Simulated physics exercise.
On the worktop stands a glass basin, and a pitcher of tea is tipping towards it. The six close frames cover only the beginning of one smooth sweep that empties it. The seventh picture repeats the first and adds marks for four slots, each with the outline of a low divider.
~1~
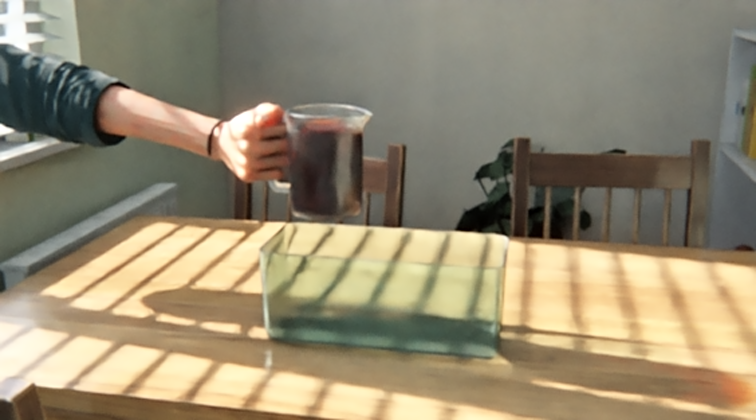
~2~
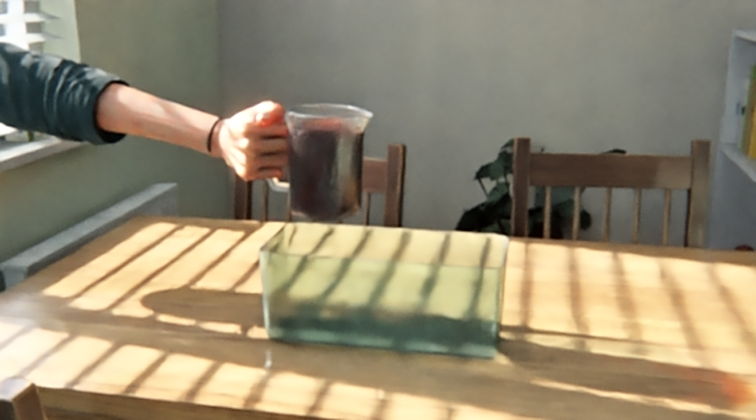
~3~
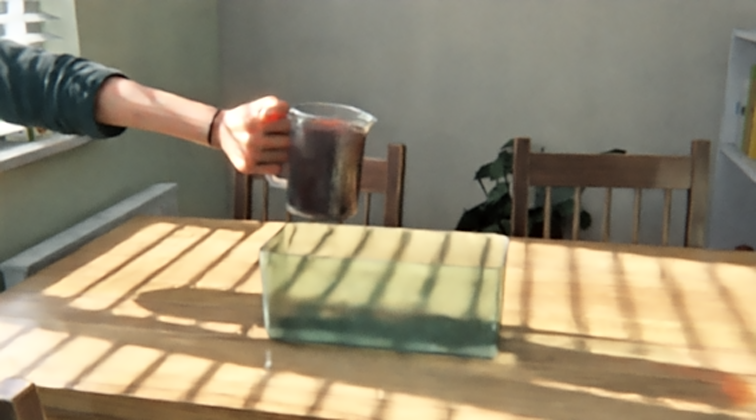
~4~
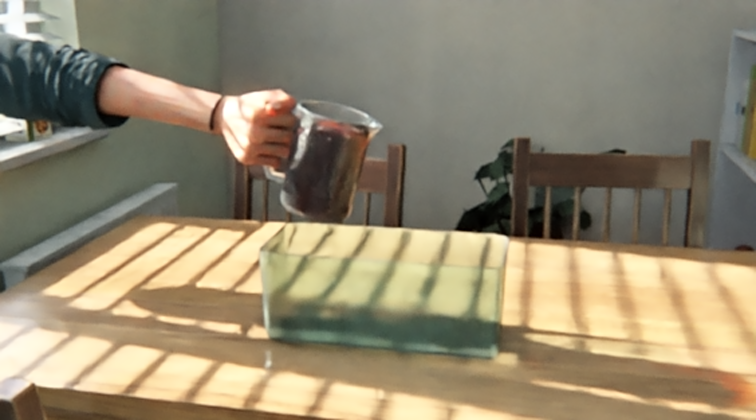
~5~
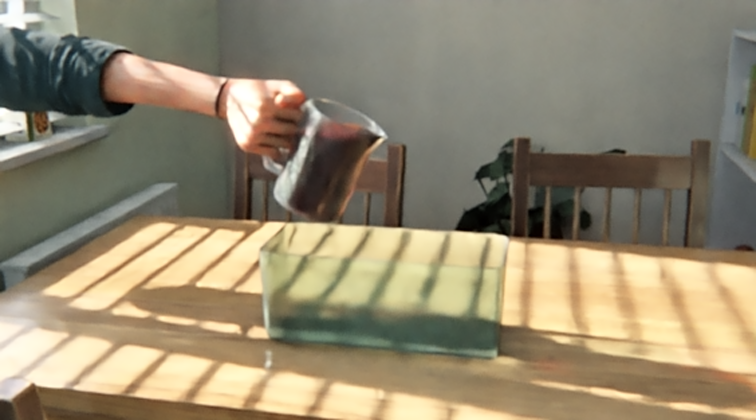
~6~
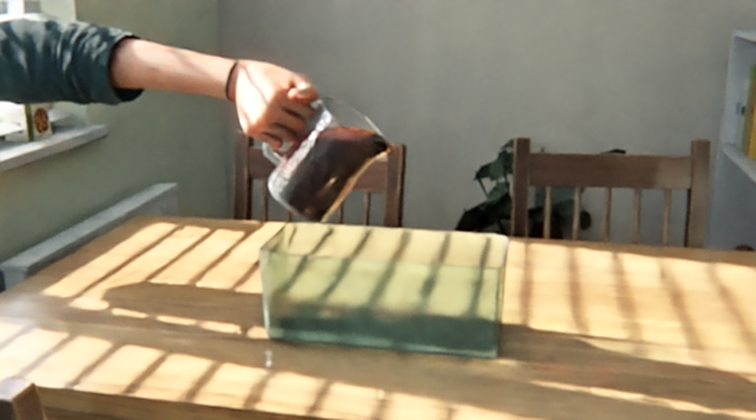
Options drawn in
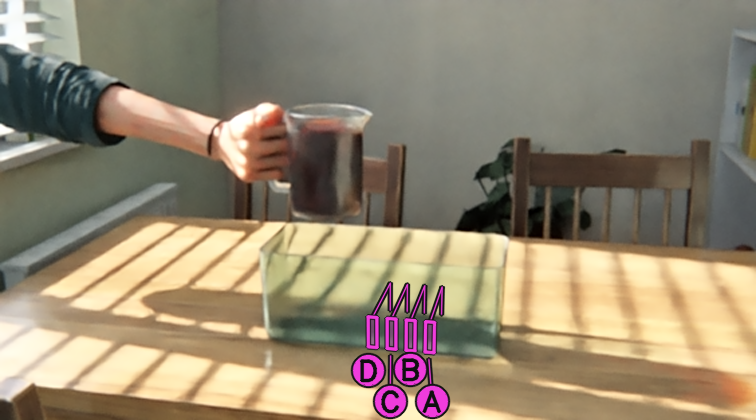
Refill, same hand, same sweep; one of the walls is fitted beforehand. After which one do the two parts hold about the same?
Choose B.
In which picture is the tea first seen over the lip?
In picture 6.
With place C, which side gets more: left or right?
The right side.
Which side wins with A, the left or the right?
The left side.
In magenta, A at (428, 359); B at (409, 357); C at (390, 355); D at (371, 353).
For place A, about 79 % ends left of the wall and 19 % right of it.
For place B, about 48 % ends left of the wall and 51 % right of it.
For place C, about 21 % ends left of the wall and 78 % right of it.
For place D, about 8 % ends left of the wall and 91 % right of it.
